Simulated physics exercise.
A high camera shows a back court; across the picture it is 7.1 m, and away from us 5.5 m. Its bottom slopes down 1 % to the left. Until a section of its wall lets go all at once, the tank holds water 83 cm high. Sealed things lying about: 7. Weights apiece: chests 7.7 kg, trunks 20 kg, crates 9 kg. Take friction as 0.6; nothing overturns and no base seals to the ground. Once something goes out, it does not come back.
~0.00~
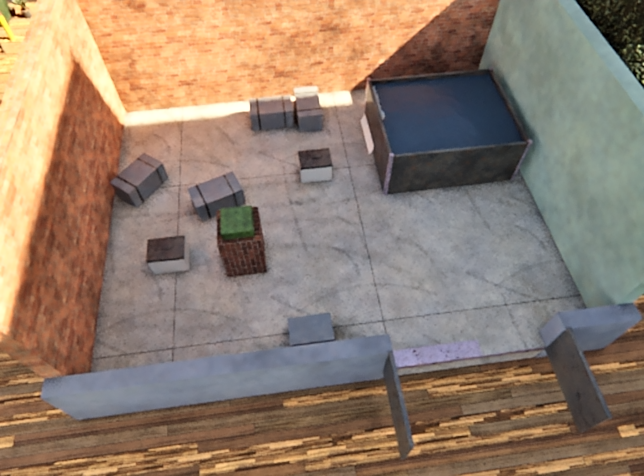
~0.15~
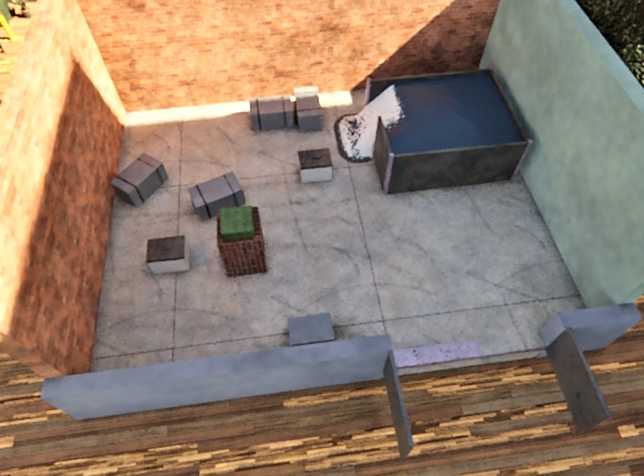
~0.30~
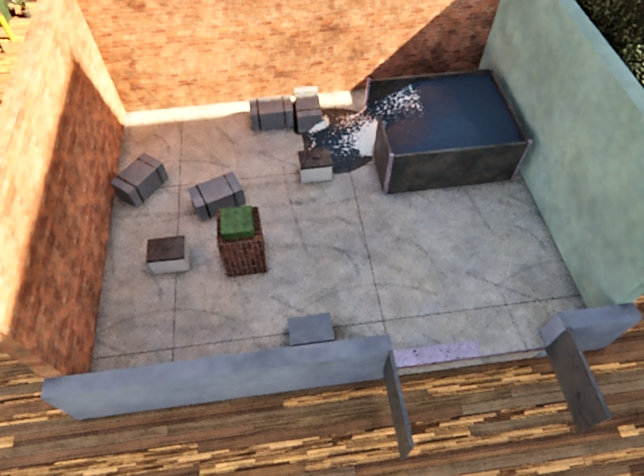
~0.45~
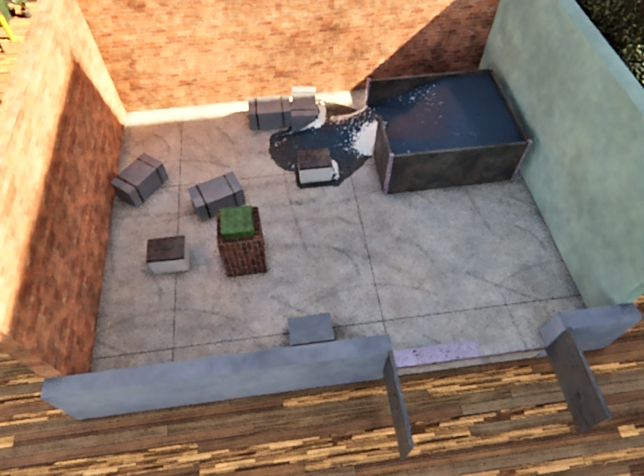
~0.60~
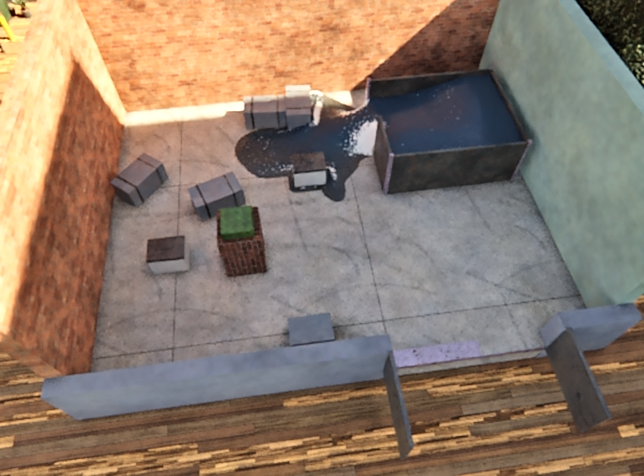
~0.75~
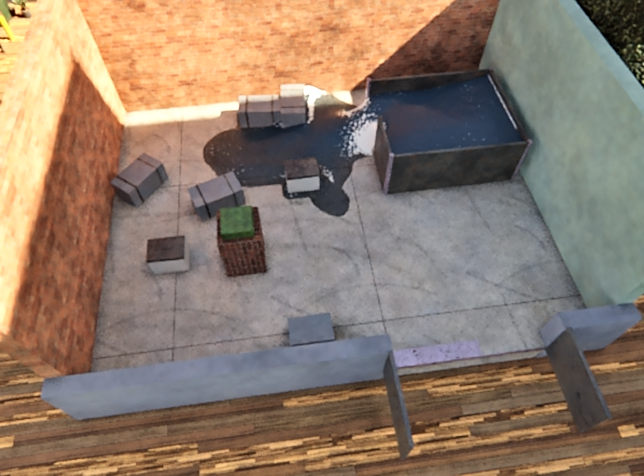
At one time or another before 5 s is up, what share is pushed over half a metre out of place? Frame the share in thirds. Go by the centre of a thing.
The share ends up at two thirds or past it.
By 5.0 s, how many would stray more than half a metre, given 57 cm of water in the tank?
In that case the number is 6.
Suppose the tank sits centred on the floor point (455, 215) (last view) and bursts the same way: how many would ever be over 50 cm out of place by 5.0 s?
The count would be 6.
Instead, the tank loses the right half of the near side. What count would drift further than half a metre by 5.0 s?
In that case the number is 1.
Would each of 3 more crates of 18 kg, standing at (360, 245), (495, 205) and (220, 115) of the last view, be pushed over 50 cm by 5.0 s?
One after another they come out inside the limit, inside the limit, above it.
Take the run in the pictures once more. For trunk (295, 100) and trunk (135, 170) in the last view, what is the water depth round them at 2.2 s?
20 and 26 cm.
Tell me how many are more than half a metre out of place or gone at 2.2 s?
Tally: 4.
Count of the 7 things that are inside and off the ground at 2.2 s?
At that moment it comes to 3.
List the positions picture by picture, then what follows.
The first frame shows a chest at (315, 158), on the bottom; a trunk at (308, 101), on the bottom; 4.0 m2 under water; 0 of 7 have shifted.
The second frame shows a chest at (315, 158), on the bottom; a trunk at (308, 101) rests on the ground; 4.7 m2 under water; 0 of 7 have shifted.
The third frame shows a chest at (315, 158), on the bottom; a trunk at (308, 101), on the bottom; 5.6 m2 under water; 0 of 7 have shifted.
The fourth frame shows a chest at (314, 158), on the bottom; a trunk at (304, 101) rests on the ground, 8 cm from its start; 6.4 m2 under water; 1 of 7 have shifted.
The fifth frame shows a chest at (309, 162) rests on the ground, 15 cm from its start; a trunk at (298, 100) rests on the ground, 18 cm from its start; 7.8 m2 under water; 3 of 7 have shifted.
The sixth frame shows a chest at (301, 168), on the bottom, 33 cm from its start; a trunk at (293, 98) rests on the ground, 28 cm from its start; 9.3 m2 under water; 3 of 7 have shifted.
After 1.1 s 3 of 7 are over 50 cm from their spots; 1 afloat.
After 2.2 s 4 of 7 are over 50 cm from their spots; 3 afloat.
After 3.5 s 6 of 7 are over 50 cm from their spots; 5 afloat.
After 5.0 s 7 of 7 are over 50 cm from their spots, and 7 have been at some point; 5 afloat.
